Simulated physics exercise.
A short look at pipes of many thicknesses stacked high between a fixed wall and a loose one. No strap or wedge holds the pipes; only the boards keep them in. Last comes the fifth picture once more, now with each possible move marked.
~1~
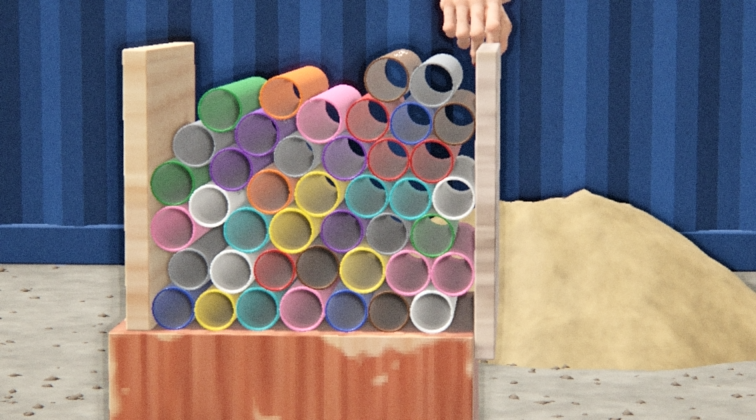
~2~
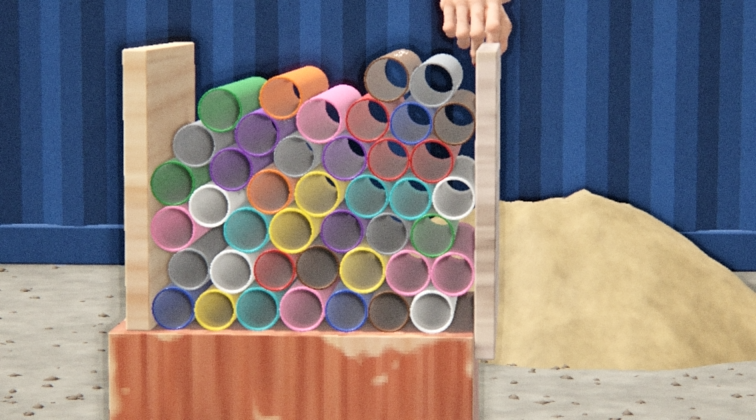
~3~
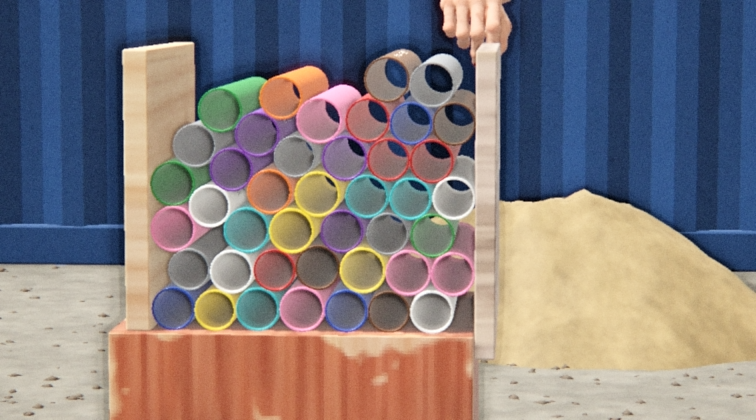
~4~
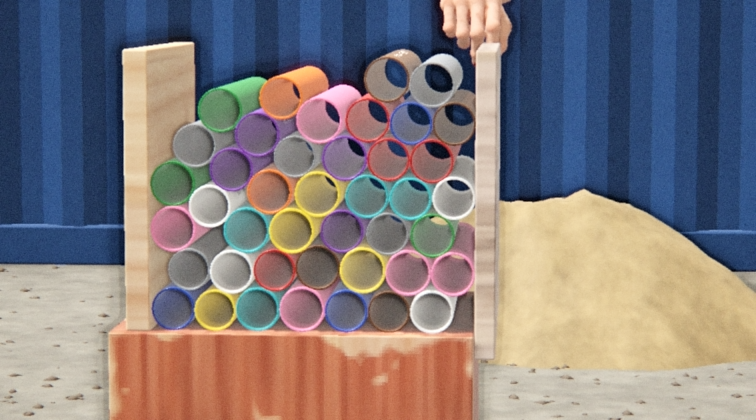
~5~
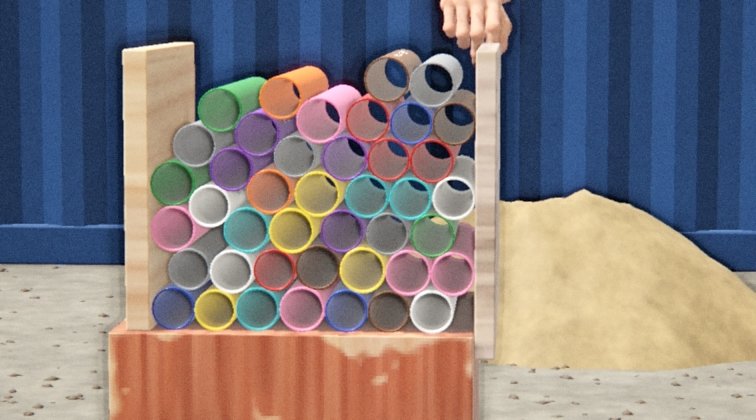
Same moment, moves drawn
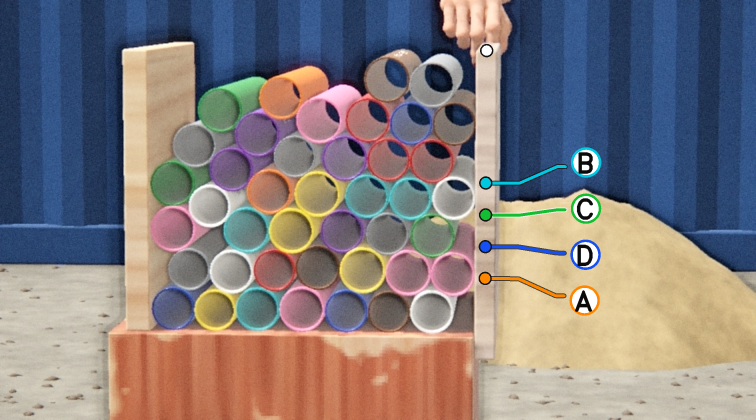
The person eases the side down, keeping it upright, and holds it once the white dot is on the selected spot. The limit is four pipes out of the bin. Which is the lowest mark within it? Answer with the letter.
C is the limit.
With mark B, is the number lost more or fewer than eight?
At B, fewer than eight.
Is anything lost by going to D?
Yes.
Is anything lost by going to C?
Yes.
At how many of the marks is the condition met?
Two of the four.
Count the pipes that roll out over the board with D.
It comes to six.
On the copy, A at (486, 278); B at (486, 183); C at (486, 215); D at (486, 247); the white dot at (487, 50).
On C. First, top of the board (476, 125).
Then, top of the board (475, 210).
Finally, top of the board (475, 214), two out over the board.
By contrast, A more than four out over the board; B two out over the board; D more than four out over the board.
